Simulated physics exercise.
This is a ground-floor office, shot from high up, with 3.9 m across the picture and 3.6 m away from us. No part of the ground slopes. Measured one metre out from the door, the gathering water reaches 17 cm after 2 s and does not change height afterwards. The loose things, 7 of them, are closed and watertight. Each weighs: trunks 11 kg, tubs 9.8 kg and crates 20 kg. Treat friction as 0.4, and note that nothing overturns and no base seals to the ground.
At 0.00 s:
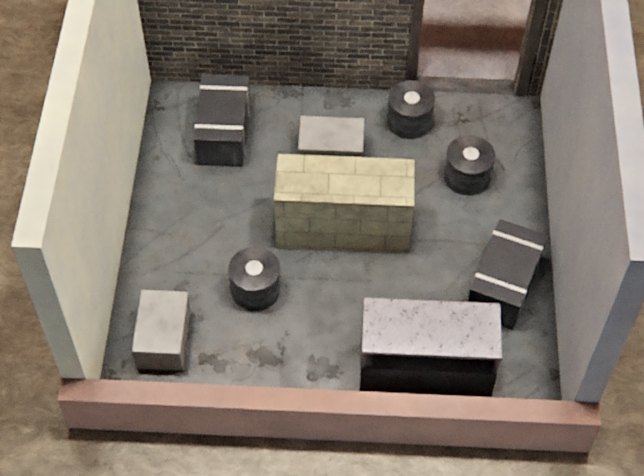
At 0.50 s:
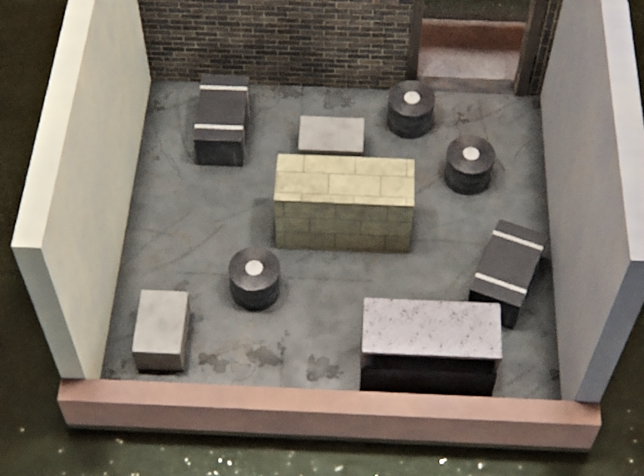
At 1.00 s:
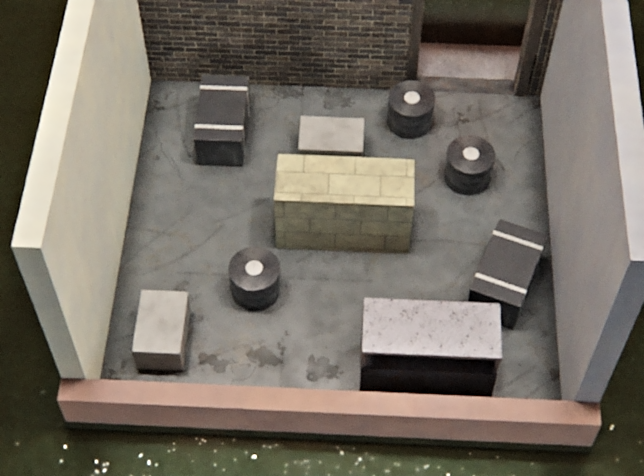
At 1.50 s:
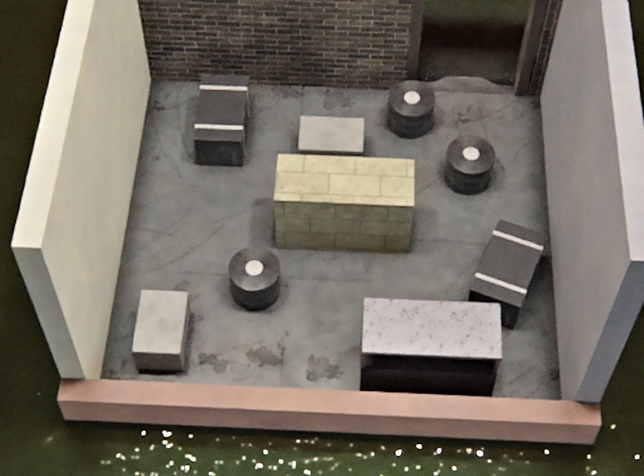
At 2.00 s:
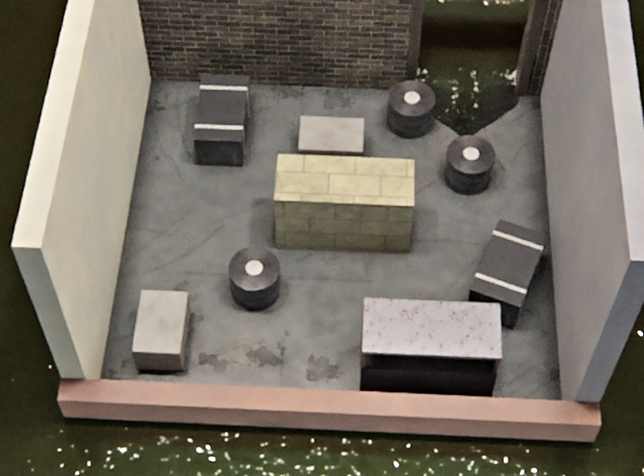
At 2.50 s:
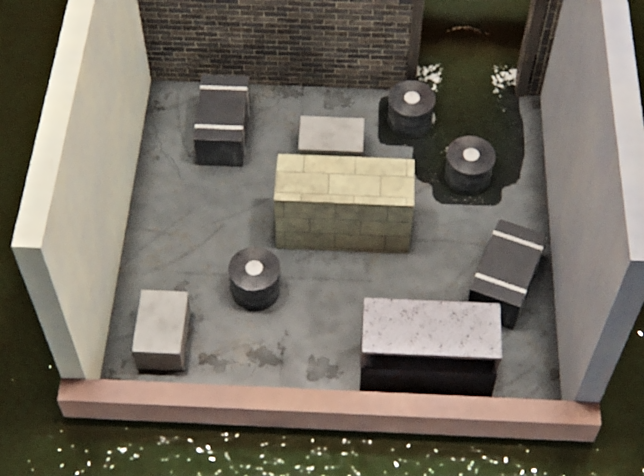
The clip opens on a high view of a walled room holding dark drums, crates and pale blocks, with dry brown ground outside. Dark, glinting water covers the ground outside, then enters through the doorway at the back right and spreads around two drums, while the objects stay still.
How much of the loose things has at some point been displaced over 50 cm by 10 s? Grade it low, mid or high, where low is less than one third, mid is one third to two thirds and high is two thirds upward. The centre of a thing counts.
Grade: Low.
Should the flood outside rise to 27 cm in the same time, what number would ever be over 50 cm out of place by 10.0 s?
With that change, 3 of them.
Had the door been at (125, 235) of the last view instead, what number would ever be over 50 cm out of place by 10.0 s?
Then 2 of them would.
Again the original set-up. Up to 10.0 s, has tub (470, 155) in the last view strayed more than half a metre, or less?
I'd say farther.
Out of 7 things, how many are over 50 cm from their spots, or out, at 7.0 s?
It comes to 1.
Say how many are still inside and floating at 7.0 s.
At that moment it comes to 1.
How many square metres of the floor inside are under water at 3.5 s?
The covered patch comes to about 3.5 m2.
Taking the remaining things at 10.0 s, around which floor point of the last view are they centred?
Roughly at (306, 232).
After 3.5 s 1 of 7 are over 50 cm from their spots; 0 afloat.
After 4.5 s 1 of 7 are over 50 cm from their spots; 1 afloat.
After 7.0 s 1 of 7 are over 50 cm from their spots; 1 afloat.
After 10.0 s 1 of 7 are over 50 cm from their spots, and 1 have been at some point; 4 afloat.
